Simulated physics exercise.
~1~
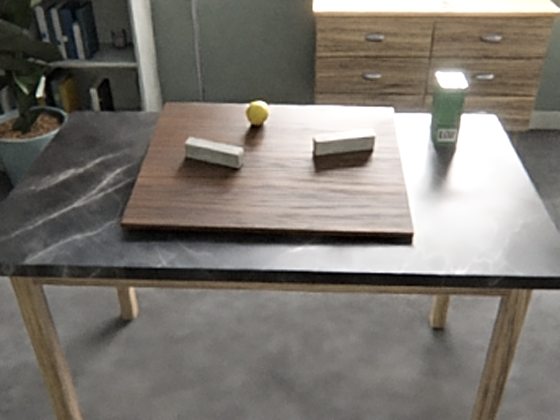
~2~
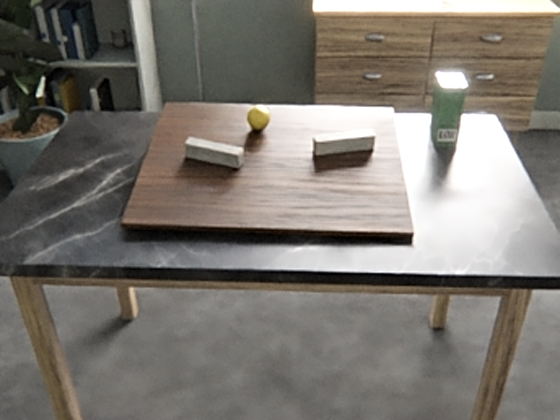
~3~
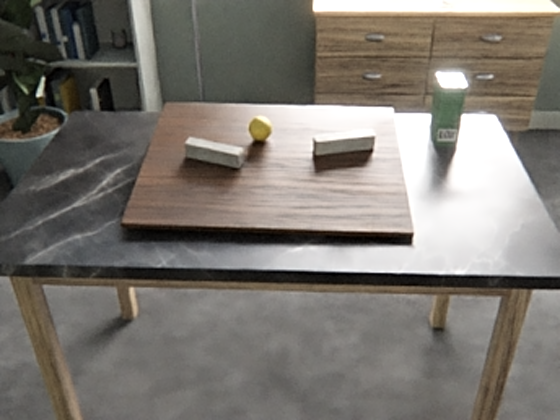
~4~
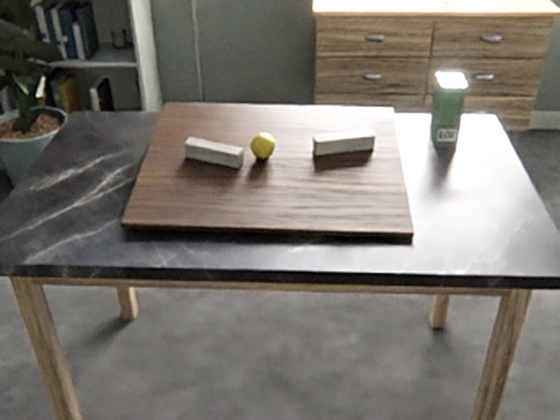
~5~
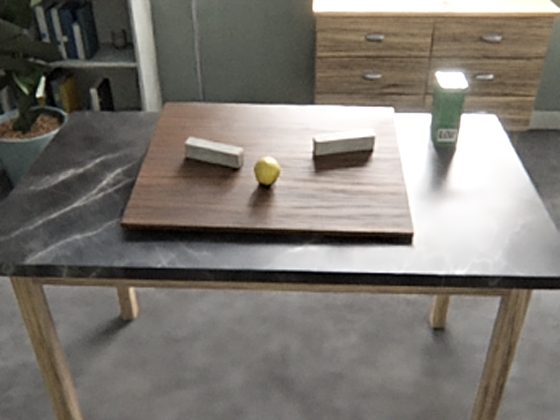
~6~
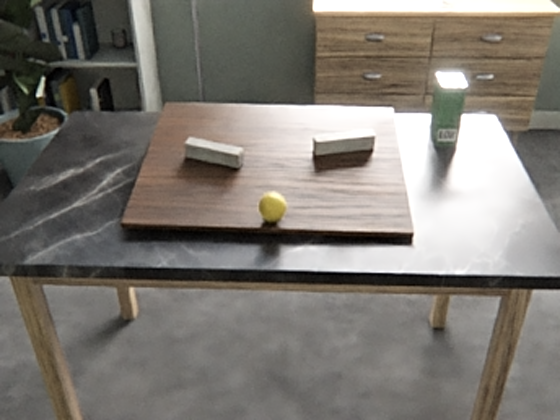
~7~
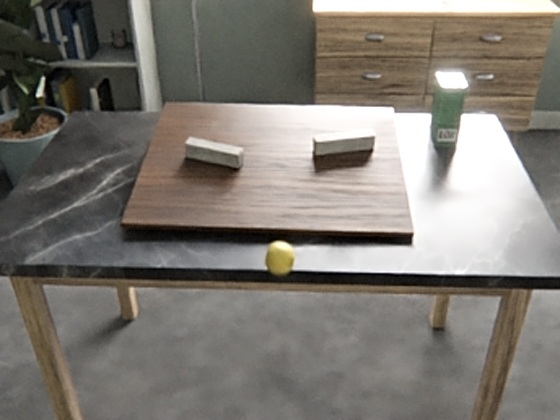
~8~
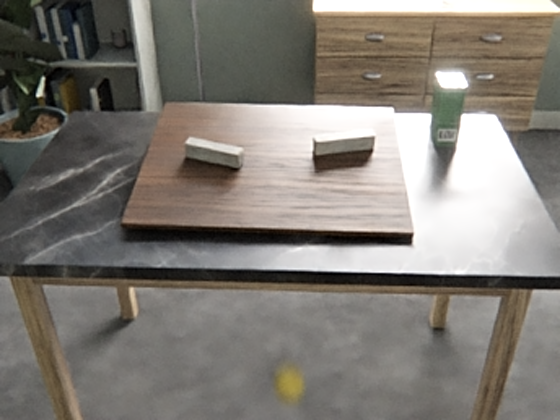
In a room with a shelf, a potted plant and wooden drawers behind, a tilted wooden board rests on a dark marble-patterned table. Two pale blocks sit on the board, a green carton stands to its right, and a yellow lemon lies near the far edge. The lemon starts slowly toward the viewer, then picks up speed as it passes between the blocks. It continues down the open wood, drifting slightly right, and goes over the near edge. Finally it drops past the table toward the floor, blurred, while the blocks and carton stay put.
